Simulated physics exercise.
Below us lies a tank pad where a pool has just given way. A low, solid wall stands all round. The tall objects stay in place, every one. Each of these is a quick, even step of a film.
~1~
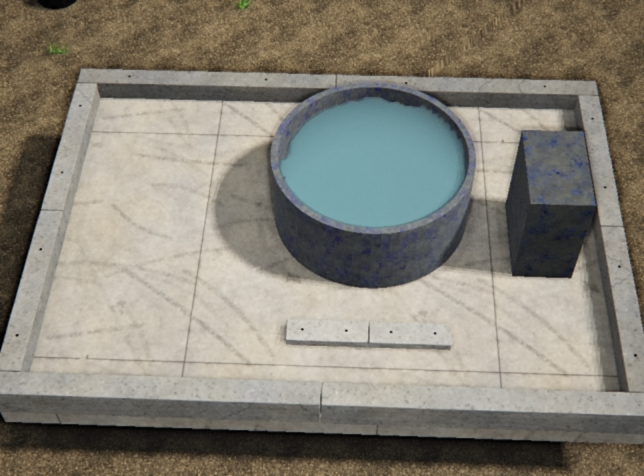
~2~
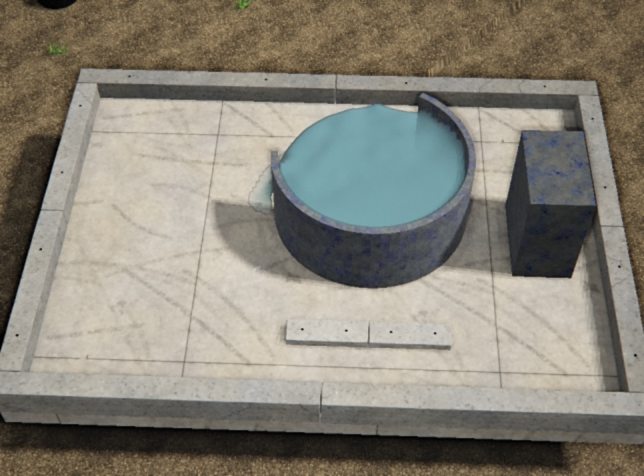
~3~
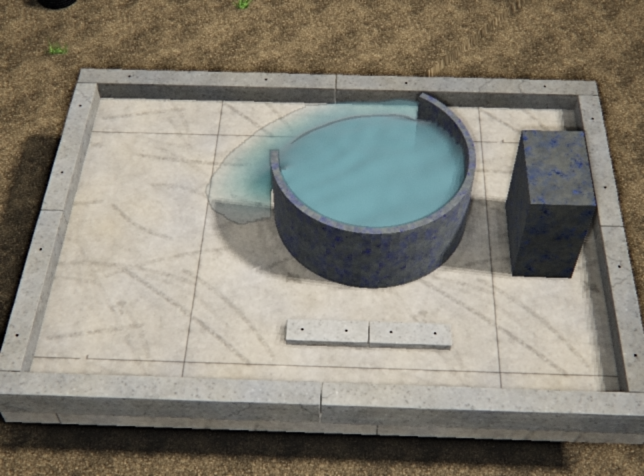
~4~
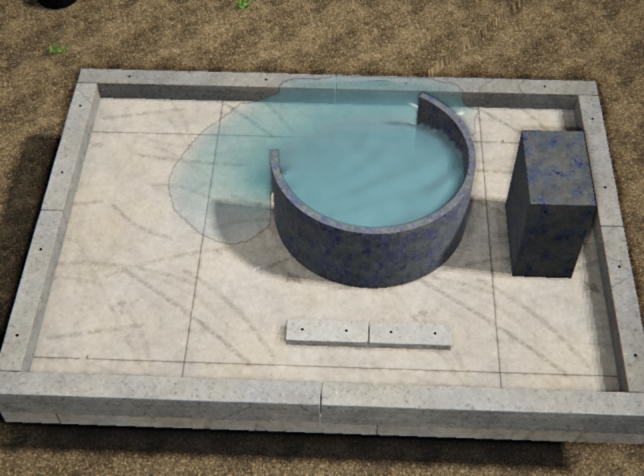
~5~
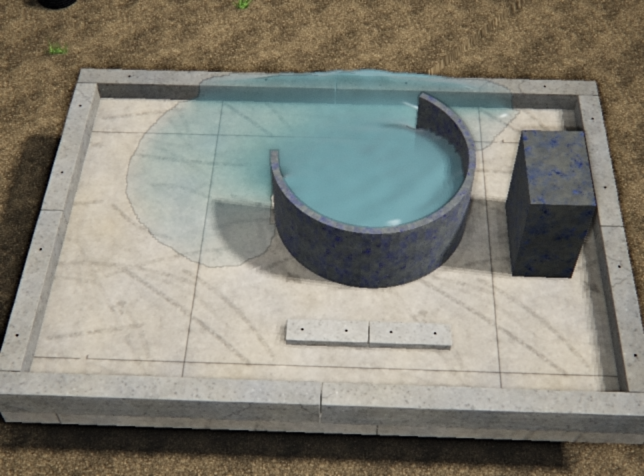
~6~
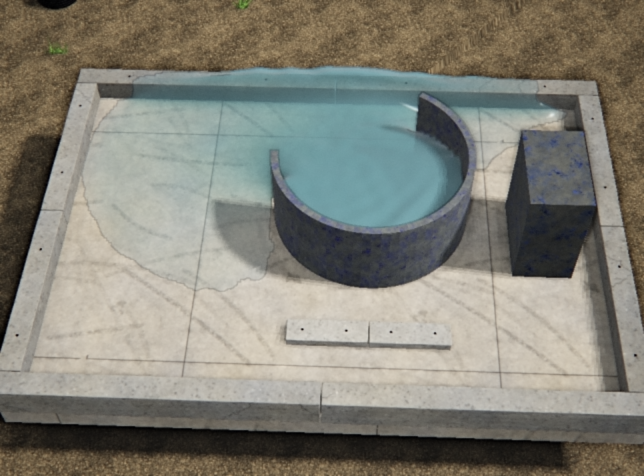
The footage shows a round pool of blue water inside a low-walled rectangular pad; its far side opens, and water pours out, spreading leftward across the pale floor and along the back wall while the pool's near side stays standing.
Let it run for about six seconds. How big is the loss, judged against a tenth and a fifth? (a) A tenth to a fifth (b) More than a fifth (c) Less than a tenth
(b) More than a fifth.
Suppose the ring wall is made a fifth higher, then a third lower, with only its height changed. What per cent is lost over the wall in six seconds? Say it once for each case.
The first case gives 14%, the second gives 44%.
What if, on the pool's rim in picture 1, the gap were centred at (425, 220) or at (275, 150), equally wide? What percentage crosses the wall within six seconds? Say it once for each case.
Roughly 18 in a hundred for the first case and 14 in a hundred for the second.
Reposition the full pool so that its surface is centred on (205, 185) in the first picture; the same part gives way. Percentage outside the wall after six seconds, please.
I'd put it near 28 in a hundred.
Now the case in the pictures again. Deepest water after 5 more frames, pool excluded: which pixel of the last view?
Pointing at (90, 146).
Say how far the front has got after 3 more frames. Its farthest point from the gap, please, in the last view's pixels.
I'd say around (57, 275).
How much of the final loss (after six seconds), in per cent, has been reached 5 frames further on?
My figure is about 50 in a hundred.
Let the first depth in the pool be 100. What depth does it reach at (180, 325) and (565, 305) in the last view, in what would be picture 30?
About 10 and 4 per cent.
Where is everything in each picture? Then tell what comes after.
In the first frame, the round pool at (373, 159) is whole and still.
In the second frame, the front is at a hidden place, out from the gap on the round pool's far side.
In the third frame, water pours out on the round pool's far side and has run to a hidden place.
In the fourth frame, water pours out on the round pool's far side and has run to (469, 111).
In the fifth frame, the front is at (511, 112), out from the gap on the round pool's far side.
In the sixth frame, the front is at (557, 113), out from the gap on the round pool's far side.
A moment on, water covers 35 % of the floor; the low wall has let 7 % over.
Next, water covers 40 % of the floor; the low wall has let 13 % over.
Then, water covers 55 % of the floor; the low wall has let 25 % over.
Later, water covers 75 % of the floor; the low wall has let 27 % over.
In the end, water covers 80 % of the floor; the low wall has let 27 % over.
